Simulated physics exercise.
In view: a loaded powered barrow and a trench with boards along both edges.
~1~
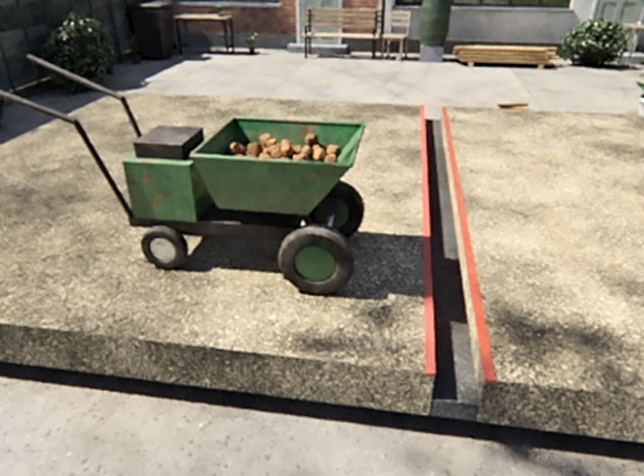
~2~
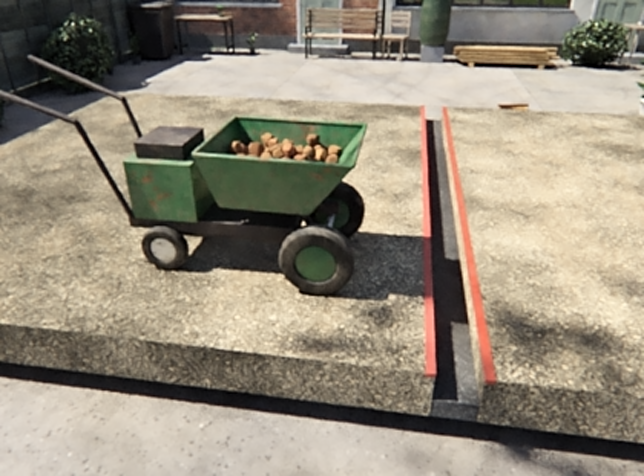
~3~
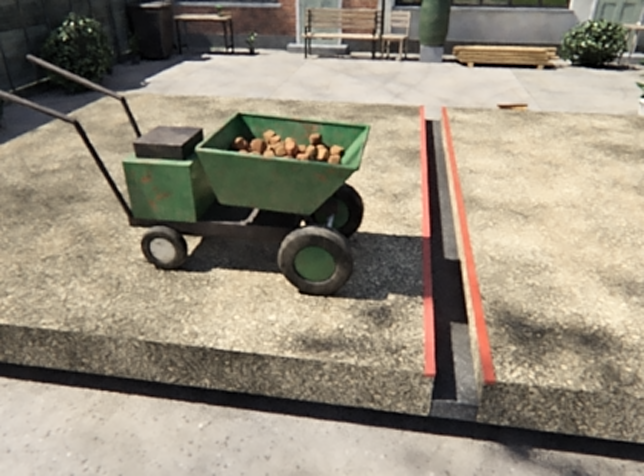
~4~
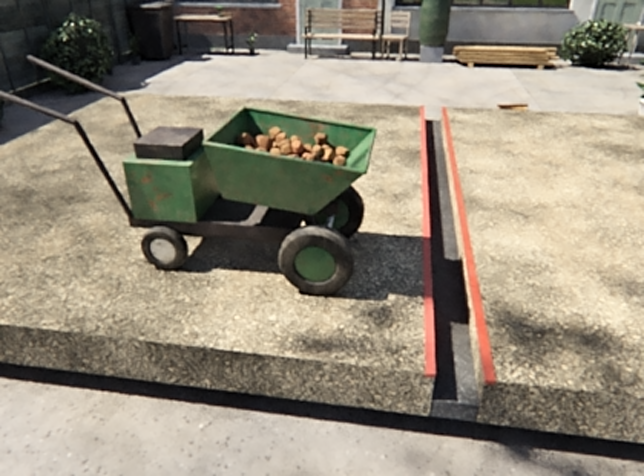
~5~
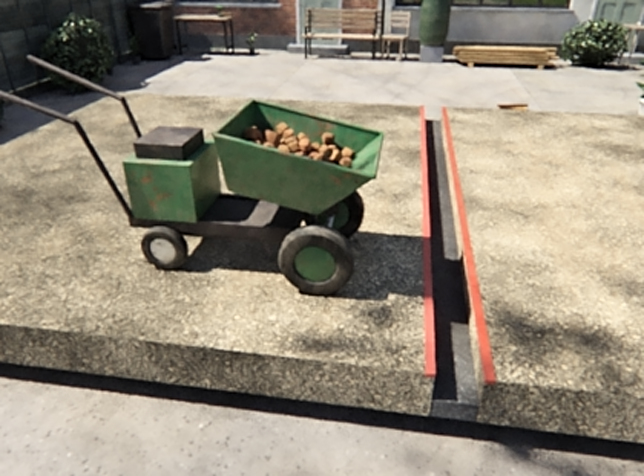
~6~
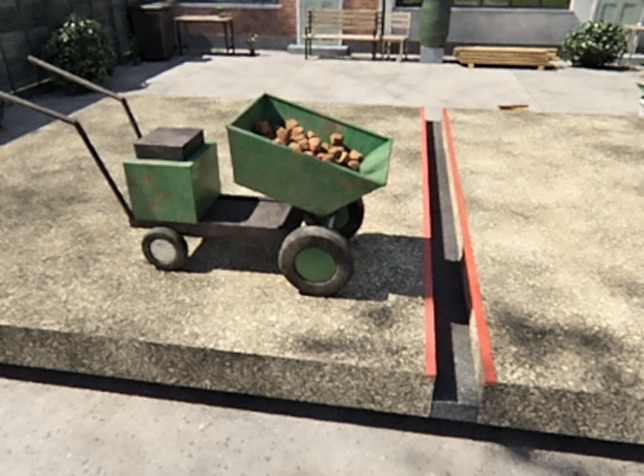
The green skip loaded with brown clods tilts forward to the right beside a narrow trench.
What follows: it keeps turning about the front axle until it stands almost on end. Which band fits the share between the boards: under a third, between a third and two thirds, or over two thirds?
The trench takes over two thirds.
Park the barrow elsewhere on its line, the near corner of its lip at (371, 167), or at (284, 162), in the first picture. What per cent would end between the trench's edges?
First some 60, then 20 per cent.
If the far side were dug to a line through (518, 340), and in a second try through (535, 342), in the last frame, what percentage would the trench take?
Near 100 % and 100 %.
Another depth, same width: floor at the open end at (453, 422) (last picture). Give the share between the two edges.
Close to 90 per cent.
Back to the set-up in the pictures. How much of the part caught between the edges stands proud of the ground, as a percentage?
It comes to 25 per cent or so.
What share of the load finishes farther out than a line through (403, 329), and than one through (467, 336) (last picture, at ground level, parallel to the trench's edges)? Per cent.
The first gives 100 %, the second 30 %.
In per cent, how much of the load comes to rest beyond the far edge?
It comes to 15 per cent or so.
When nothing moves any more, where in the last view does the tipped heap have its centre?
Around (449, 276).
Soon after the last picture, skip tipped steeply; all in the skip.
A little later, skip tipped steeply; most in the skip; a stray few short of the trench; a small part in or heaped over the trench; a stray few beyond it; a stray few falling.
Later still, skip tipped right over; a small part in the skip; a stray few short of the trench; most in or heaped over the trench; a small part beyond it.
At rest, skip tipped right over; a stray few in the skip; a small part short of the trench; most in or heaped over the trench; a small part beyond it.
